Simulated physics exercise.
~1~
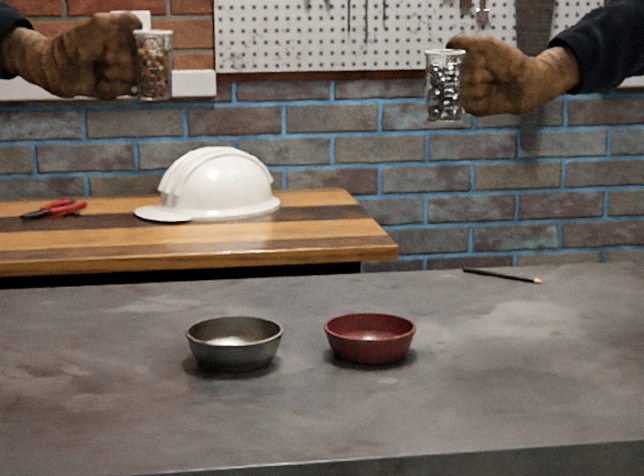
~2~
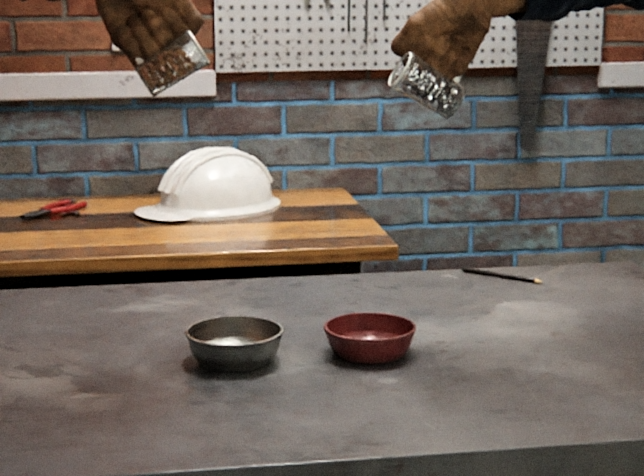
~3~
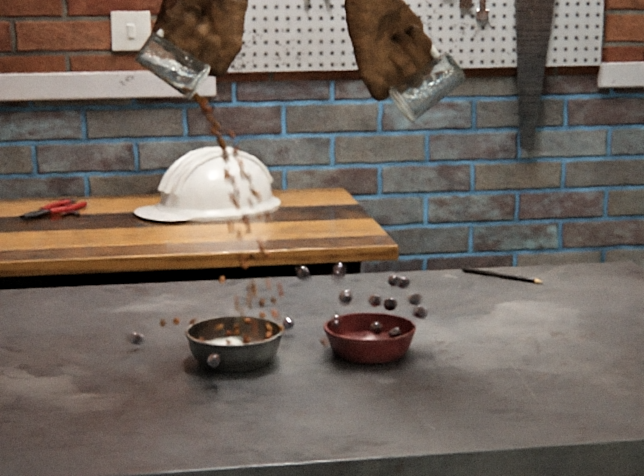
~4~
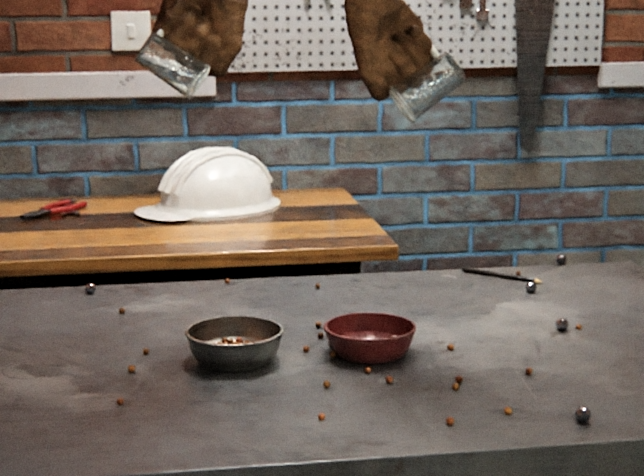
Two gloved hands tip cups over shallow bowls, and beads and balls scatter across the table.
